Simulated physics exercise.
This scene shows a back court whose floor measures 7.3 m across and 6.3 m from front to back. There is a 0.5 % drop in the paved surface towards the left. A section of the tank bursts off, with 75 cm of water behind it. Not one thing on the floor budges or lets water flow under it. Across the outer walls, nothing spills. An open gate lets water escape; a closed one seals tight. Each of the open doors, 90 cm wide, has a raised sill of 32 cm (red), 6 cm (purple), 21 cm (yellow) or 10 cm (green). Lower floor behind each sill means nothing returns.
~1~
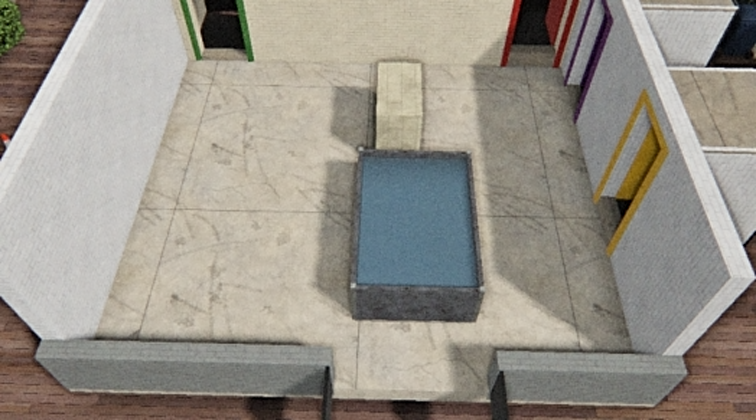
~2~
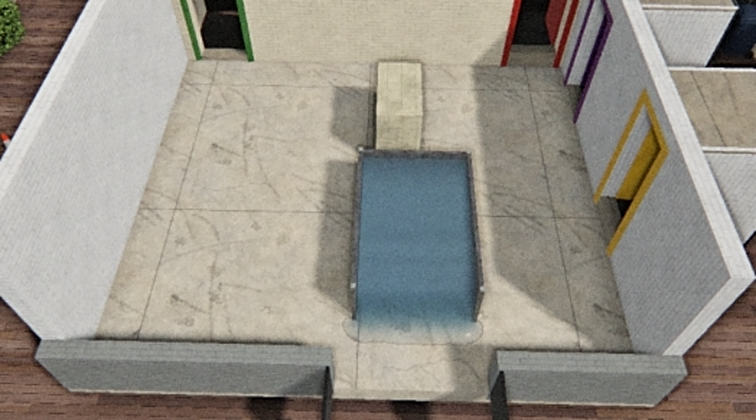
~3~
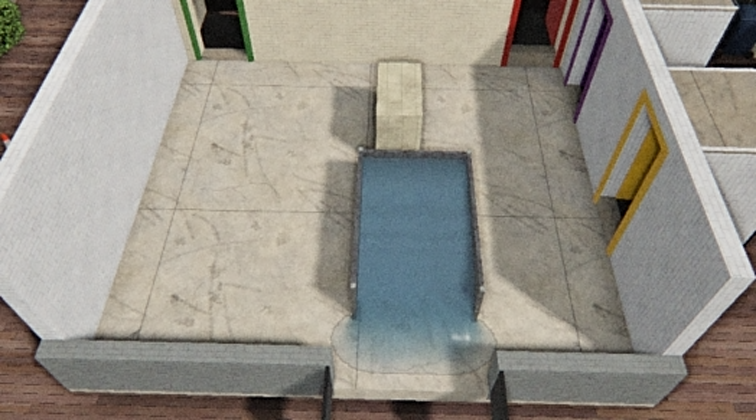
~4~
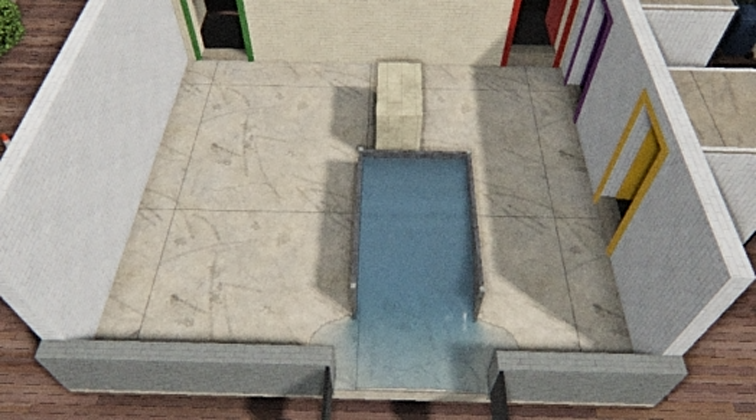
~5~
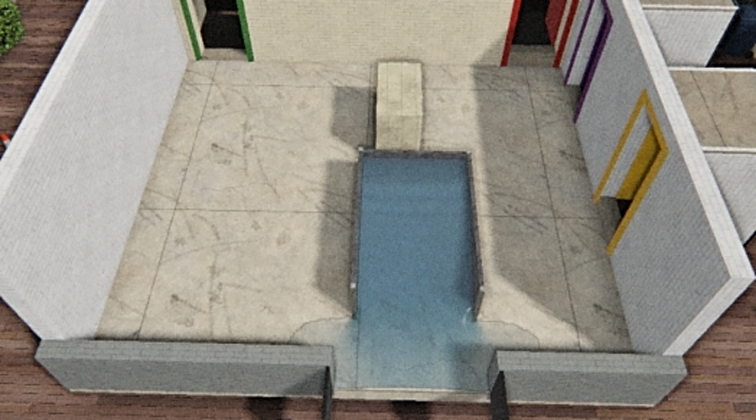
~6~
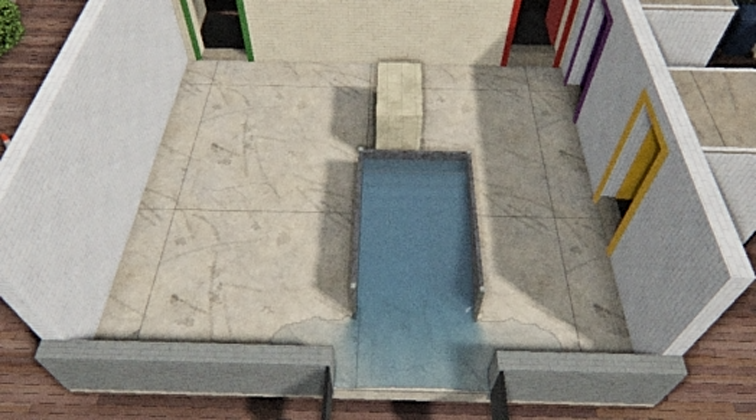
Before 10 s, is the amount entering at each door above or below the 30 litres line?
As I see it, the red door remains within the limit; the purple door remains within the limit; the yellow door remains within the limit; the green door remains within the limit.
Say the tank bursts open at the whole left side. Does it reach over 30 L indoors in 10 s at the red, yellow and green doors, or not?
Then it goes red fine, yellow fine, green too high.
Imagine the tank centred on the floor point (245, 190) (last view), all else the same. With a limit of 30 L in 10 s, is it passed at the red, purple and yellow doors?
At the red door the limit is not exceeded, at the purple door not exceeded, at the yellow door not exceeded.
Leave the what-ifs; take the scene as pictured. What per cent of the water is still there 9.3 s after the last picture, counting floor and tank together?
18 %.
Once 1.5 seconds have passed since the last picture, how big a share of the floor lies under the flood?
Roughly 15 percent.
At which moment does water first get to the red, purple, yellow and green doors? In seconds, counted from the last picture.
Arrival: Red 7.5 s, purple not in the 10 s, yellow 1.8 s, green not within the 10 s.
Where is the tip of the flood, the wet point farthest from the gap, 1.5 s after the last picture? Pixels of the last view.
Somewhere around (86, 364).
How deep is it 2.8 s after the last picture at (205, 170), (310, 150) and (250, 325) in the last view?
First 0 cm, then 0 cm, then 1 cm.
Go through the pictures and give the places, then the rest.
Still water, 75 cm deep, in the tank at (416, 218), in the first frame.
Water pours out at (415, 309) and has run 0.9 m, to (348, 321); typically 10 cm deep outside, 75 cm at the tank's back, in the second frame.
The front is at (338, 341), 1.1 m from the gap at (415, 310); 1.3 m2 of floor is under water; 75 cm left at the back of the tank, in the third frame.
Water pours out at (415, 310) and has run 1.5 m, to a hidden place; typically 12 cm deep outside, 75 cm at the tank's back, in the fourth frame.
The front is at a hidden place, 1.8 m from the gap at (415, 311); 2.7 m2 of floor is under water; 72 cm left at the back of the tank, in the fifth frame.
The front is at a hidden place, 2.2 m from the gap at (415, 311); 2.9 m2 of floor is under water; 64 cm left at the back of the tank, in the sixth frame.
Then, 0.7 s after the last picture water covers 10 % of the floor and is deepest (32 cm) near (387, 322); red door not reached, purple door not reached, yellow door not reached, green door not reached.
Then, 1.5 s after the last picture water covers 15 % of the floor and is deepest (24 cm) near (400, 322); red door not reached, purple door not reached, yellow door not reached, green door not reached.
Then, 2.8 s after the last picture water covers 20 % of the floor and is deepest (14 cm) near (400, 322); red door not reached, purple door not reached, yellow door 2 cm at the sill, 0 L in, green door not reached.
Then, 5.3 s after the last picture water covers 30 % of the floor and is deepest (6 cm) near (387, 322); red door not reached, purple door not reached, yellow door 1 cm at the sill, 0 L in, green door not reached.
Then, 9.3 s after the last picture water covers 30 % of the floor and is deepest (3 cm) near (345, 384); red door 1 cm at the sill, 0 L in, purple door not reached, yellow door 1 cm at the sill, 0 L in, green door not reached.
